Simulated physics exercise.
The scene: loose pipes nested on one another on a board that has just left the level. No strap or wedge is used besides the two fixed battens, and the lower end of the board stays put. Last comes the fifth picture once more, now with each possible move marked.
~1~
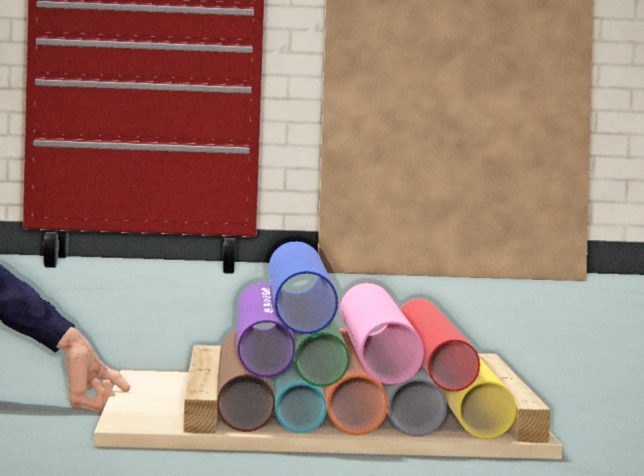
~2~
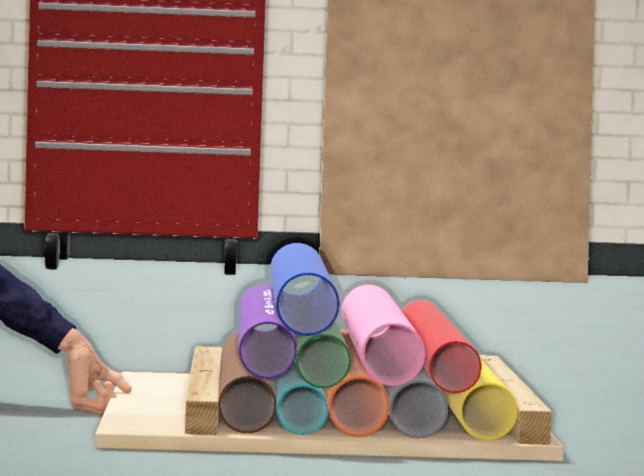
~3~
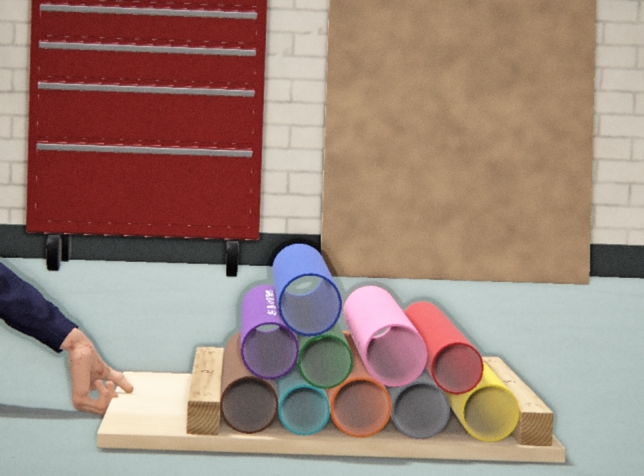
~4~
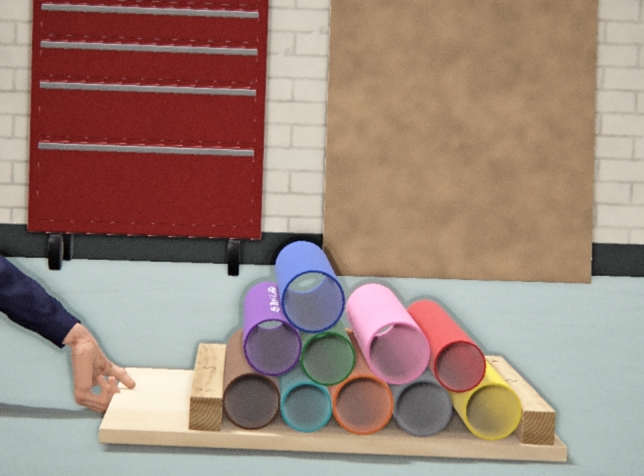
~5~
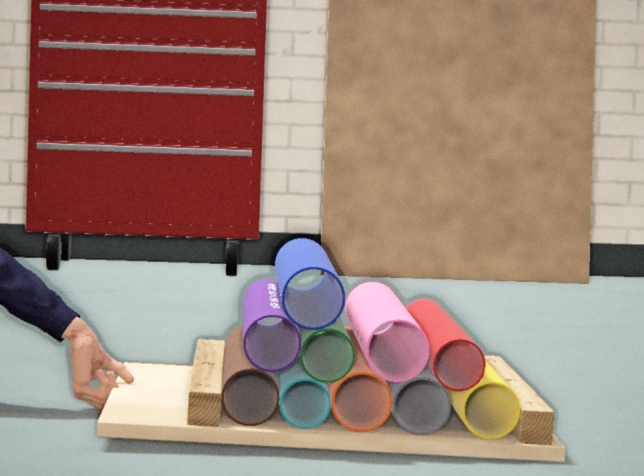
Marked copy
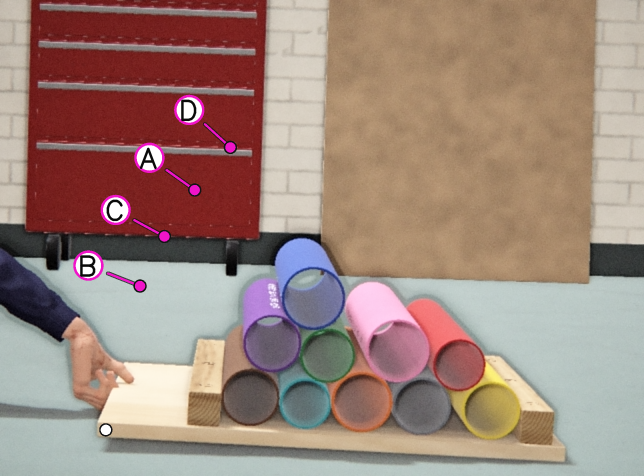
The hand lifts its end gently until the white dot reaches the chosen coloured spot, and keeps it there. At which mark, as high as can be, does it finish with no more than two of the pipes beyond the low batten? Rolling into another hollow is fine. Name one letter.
The answer is mark B.
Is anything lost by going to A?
Yes.
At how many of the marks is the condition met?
The number is one.
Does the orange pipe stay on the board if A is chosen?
Yes.
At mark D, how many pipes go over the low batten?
At D the number is five.
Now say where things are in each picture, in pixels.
In the first picture, purple pipe (266, 348); pink pipe (392, 352); red pipe (454, 365).
In the second picture, red pipe (456, 367); blue pipe (308, 304).
In the third picture, board (325, 398); brown pipe (249, 405); purple pipe (270, 351); yellow pipe (490, 413).
In the fourth picture, board (326, 395); brown pipe (252, 401); turquoise pipe (307, 407).
In the fifth picture, board (325, 393); brown pipe (251, 397); turquoise pipe (305, 403).
On the marked copy, A at (195, 190); B at (140, 286); C at (164, 236); D at (230, 147); the white dot at (106, 430).
Taking B. A third of the way, board at 14°.
Two thirds of the way, board at 20°.
When it is over, board at 20°, none over the low batten.
As for the rest, A five over the low batten; C five over the low batten; D five over the low batten.
